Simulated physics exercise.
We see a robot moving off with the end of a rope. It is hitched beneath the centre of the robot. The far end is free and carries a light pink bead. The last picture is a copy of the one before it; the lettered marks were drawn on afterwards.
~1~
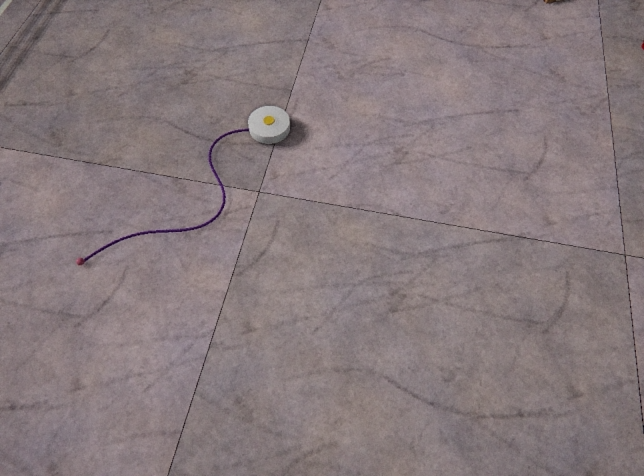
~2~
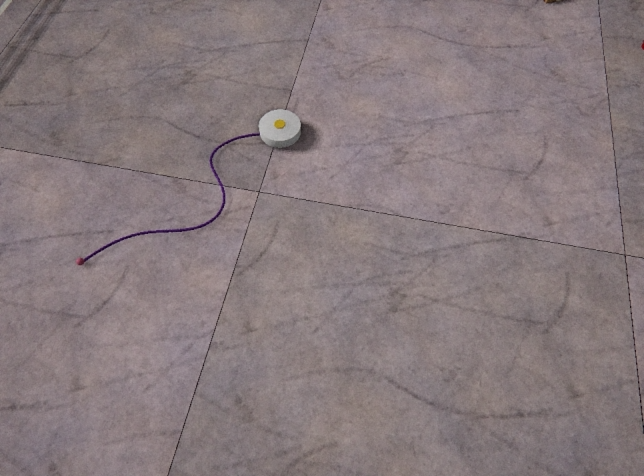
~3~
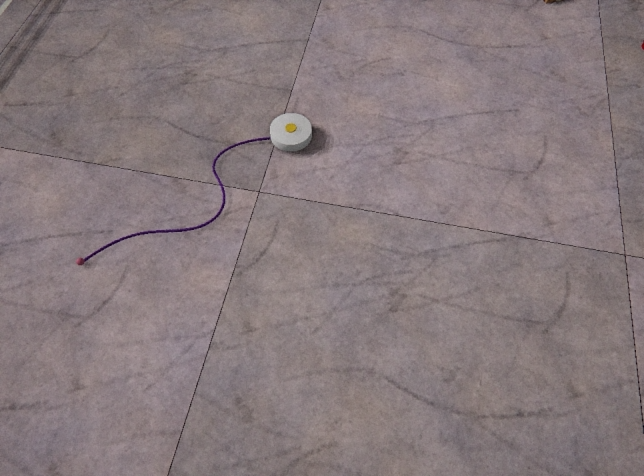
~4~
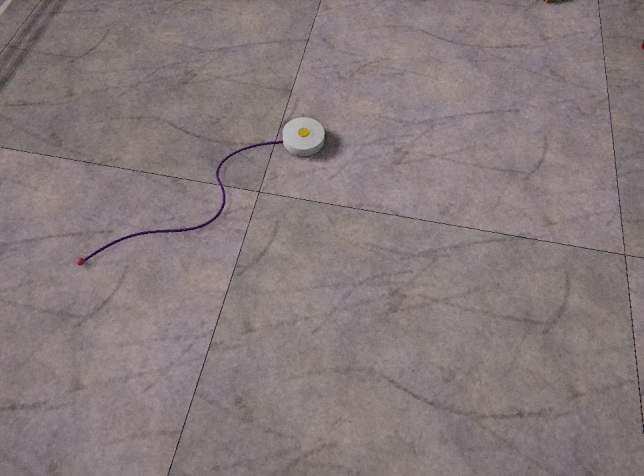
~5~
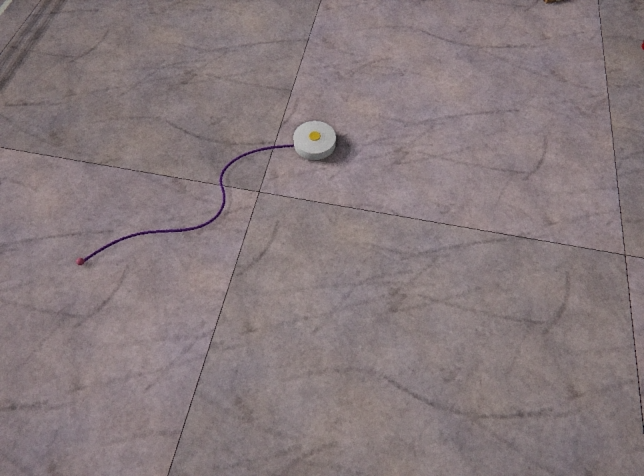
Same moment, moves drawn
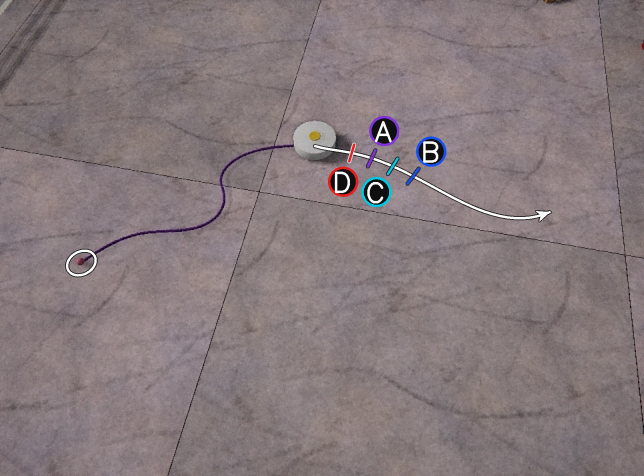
To begin with, a small round white robot with a yellow centre sits on a stone-tiled floor, a purple rope curving from it toward the lower left to a pinkish bead. The robot then moves steadily a short way right and slightly downward, drawing the nearby rope straighter while the beaded end stays still.
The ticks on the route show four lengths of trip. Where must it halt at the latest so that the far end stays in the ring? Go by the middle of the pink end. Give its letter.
As far as tick A.
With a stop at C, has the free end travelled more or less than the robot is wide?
Less.
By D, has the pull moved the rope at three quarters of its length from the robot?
No.
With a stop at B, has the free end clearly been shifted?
Yes.
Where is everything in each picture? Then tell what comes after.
The first frame shows robot (269, 126); free end (80, 262).
The second frame shows robot (280, 129); free end (80, 262).
The third frame shows robot (291, 133); free end (80, 262).
The fourth frame shows robot (304, 137); free end (80, 262).
The fifth frame shows robot (315, 141); free end (80, 262).
On the copy, A at (372, 158); B at (413, 176); C at (393, 166); D at (352, 153); the ring at (81, 263); the route from (315, 146) via (432, 186) to (550, 212).
On A. First, robot (335, 145), middle of the rope (222, 208), free end (80, 261).
Then, robot (356, 149), middle of the rope (223, 204), free end (80, 261).
Finally, robot (372, 154), middle of the rope (232, 199), free end (86, 258); the free end is still in its ring.
By contrast, B drags the free end to (121, 242); C drags the free end to (104, 249); D is safe but short.
